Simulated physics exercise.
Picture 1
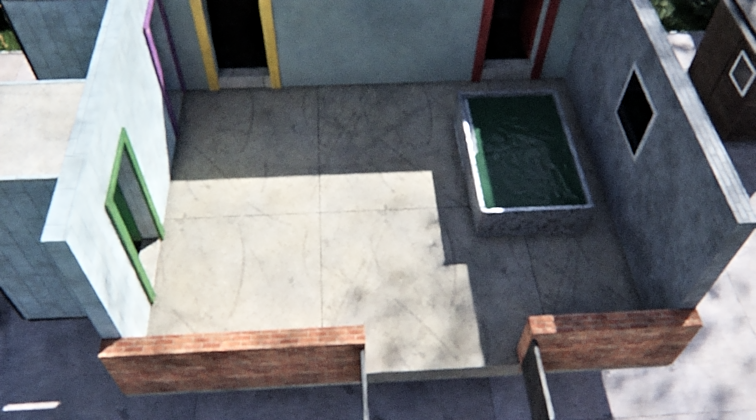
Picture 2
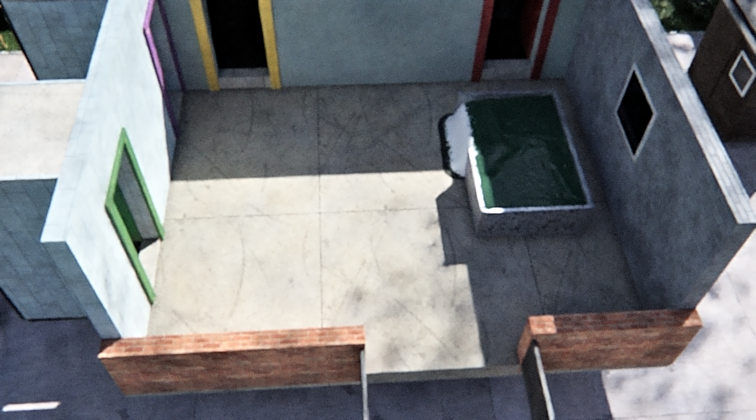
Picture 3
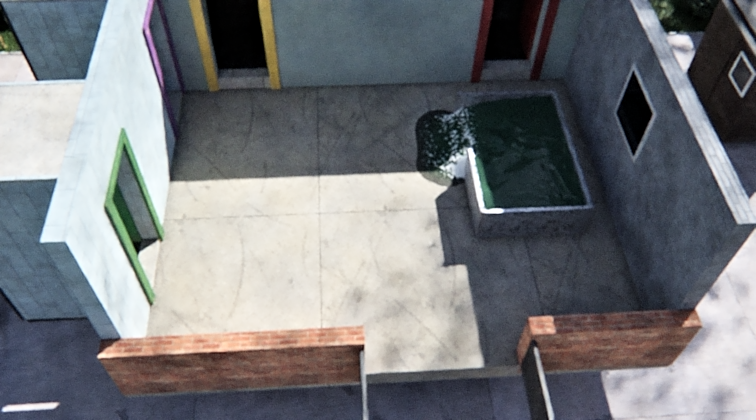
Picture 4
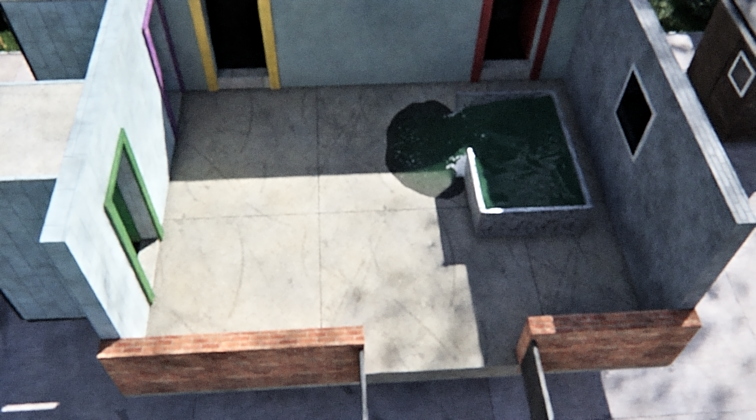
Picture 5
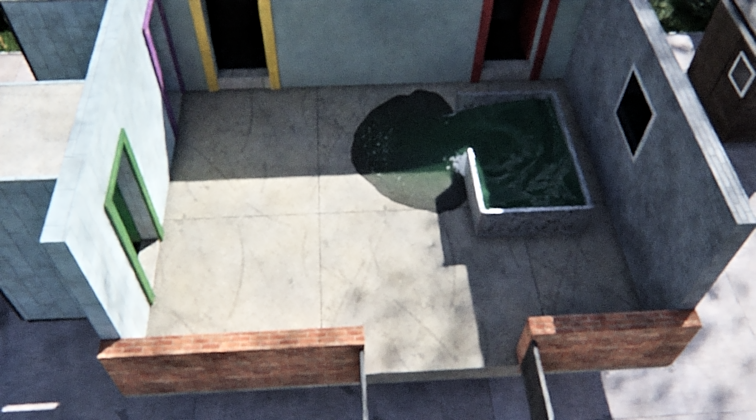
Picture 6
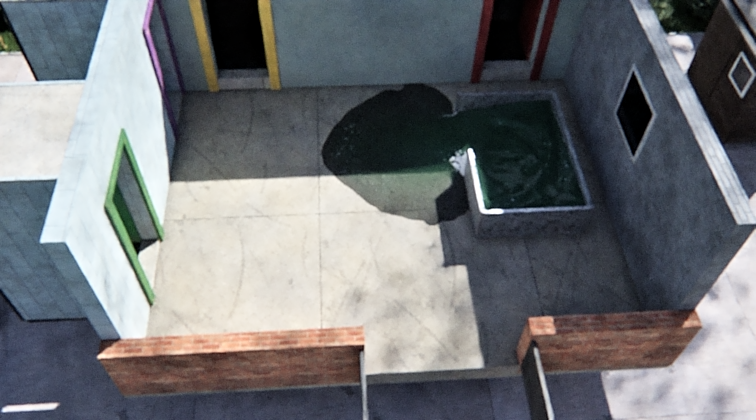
Dark green water poured out through the left side of a raised tank in a walled yard, splashing onto the pale paving and spreading leftward in a widening, rounded puddle.
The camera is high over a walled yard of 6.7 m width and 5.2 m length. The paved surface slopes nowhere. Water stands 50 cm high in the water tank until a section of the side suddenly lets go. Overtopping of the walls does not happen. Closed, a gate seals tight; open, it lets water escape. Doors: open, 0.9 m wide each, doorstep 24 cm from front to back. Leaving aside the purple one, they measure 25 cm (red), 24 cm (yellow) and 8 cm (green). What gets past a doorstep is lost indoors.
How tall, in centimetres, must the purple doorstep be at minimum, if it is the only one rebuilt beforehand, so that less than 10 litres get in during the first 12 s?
It needs to be at least 25 cm tall.
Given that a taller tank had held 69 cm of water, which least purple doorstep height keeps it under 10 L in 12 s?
36 cm.
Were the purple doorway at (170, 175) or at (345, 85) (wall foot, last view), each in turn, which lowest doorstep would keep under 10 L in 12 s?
Roughly 13.5 cm for the first and 11.5 cm for the second.
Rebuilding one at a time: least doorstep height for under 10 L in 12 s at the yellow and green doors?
You'd want some 10.0 cm at yellow and some 7.5 cm at green.
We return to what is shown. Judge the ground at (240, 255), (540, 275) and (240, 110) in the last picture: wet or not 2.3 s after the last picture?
In that order: Flooded, not reached, under water.
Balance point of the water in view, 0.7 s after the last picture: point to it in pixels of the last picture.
Centre of mass: About (472, 164) px.
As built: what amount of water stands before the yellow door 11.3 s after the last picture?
The depth there is around 4.0 cm.
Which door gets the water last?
Red.
Then, 0.7 s after the last picture water covers 30 % of the floor, deepest (28 cm) near (451, 132); it has not reached the purple door.
Then, 2.3 s after the last picture water covers 50 % of the floor, deepest (28 cm) near (181, 111); 27 cm at the purple door, 36 litres in over its 12 cm doorstep.
Then, 11.3 s after the last picture water covers 95 % of the floor, deepest (10 cm) near (639, 342); 4 cm at the purple door, 121 litres in over its 12 cm doorstep.
At the purple door as built, the water peaked near 28 cm, 2.1 s after the last picture.
Run again over the same 12 s with other heights there, 17 litres in over 22.5 cm, 1 litre over 31 cm. The limit of 10 litres is kept from about 25 cm up.
